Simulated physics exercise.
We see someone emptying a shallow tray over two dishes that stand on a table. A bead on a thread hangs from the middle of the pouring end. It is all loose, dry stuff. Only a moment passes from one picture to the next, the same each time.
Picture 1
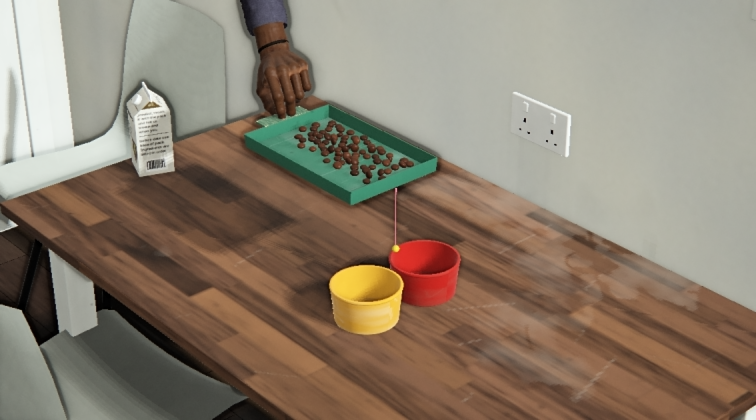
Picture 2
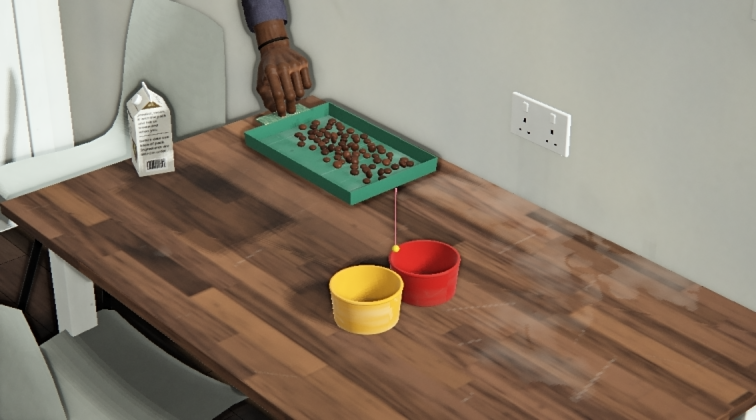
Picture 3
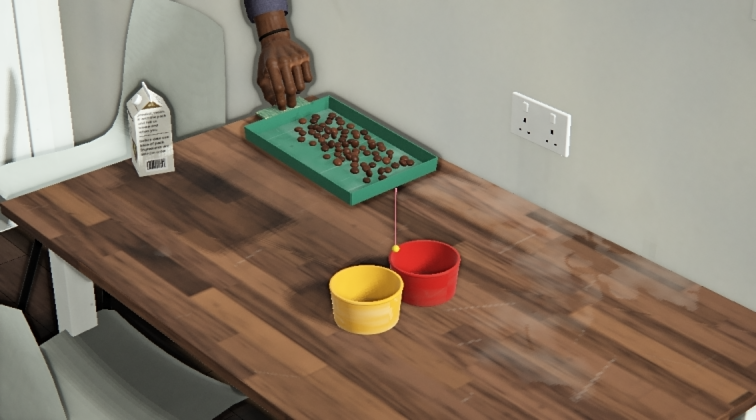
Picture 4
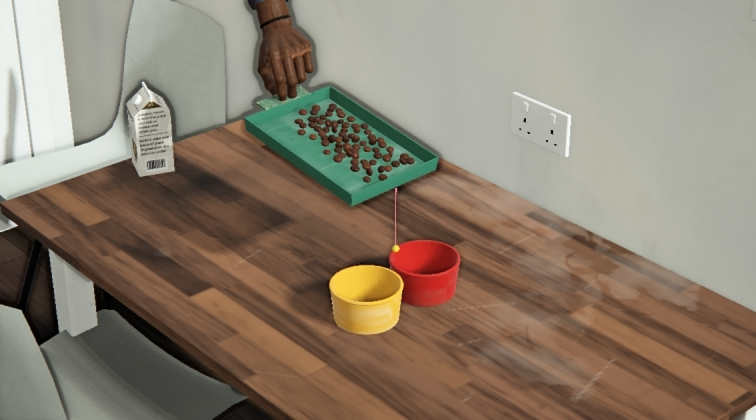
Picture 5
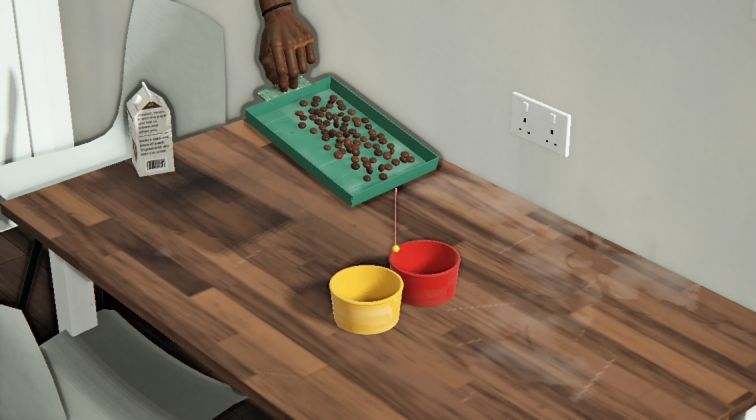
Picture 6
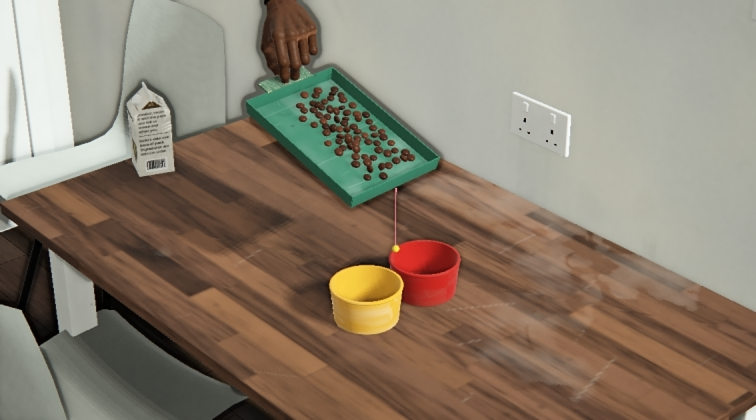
A dark-skinned hand with a purple-grey sleeve holds the far end of a green tray of small brown pieces over a wood-plank table, seen from above at an angle. A yellow dish and a red dish stand side by side nearer the viewer, with a carton at left and a wall socket behind. The hand slowly raises the tray's far end, steepening its slope, while the dishes and camera stay still.
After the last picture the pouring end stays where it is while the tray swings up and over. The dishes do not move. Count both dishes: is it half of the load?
Caught overall: The larger part.
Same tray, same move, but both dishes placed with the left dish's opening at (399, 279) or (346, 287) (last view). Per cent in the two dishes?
Roughly 70 per cent, and 60 per cent.
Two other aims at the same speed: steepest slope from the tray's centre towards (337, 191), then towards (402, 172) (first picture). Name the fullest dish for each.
The first try: The dish on the left. The second: The right-hand dish.
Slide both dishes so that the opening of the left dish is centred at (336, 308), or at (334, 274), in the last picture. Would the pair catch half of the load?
The first try: Above a half. The second: Below a half.
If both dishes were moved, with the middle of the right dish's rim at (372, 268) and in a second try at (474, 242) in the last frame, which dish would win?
In turn: The dish on the right; the left one.
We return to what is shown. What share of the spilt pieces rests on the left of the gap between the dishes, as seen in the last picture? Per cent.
Close to 20 per cent.
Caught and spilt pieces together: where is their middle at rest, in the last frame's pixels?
Close to (383, 313).
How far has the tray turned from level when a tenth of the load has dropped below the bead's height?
Near 90 degrees.
Soon after the last picture, tray tipped steeply; all on the tray.
A little later, tray tipped right over; most on the tray; a stray few in the left dish; a small part in the right dish; a small part outside both; a stray few in the air.
Later still, tray tipped past a quarter turn; about half in the left dish; about a quarter in the right dish; about a quarter outside both.
At rest, tray tipped past a quarter turn; about half in the left dish; about a quarter in the right dish; about a quarter outside both.
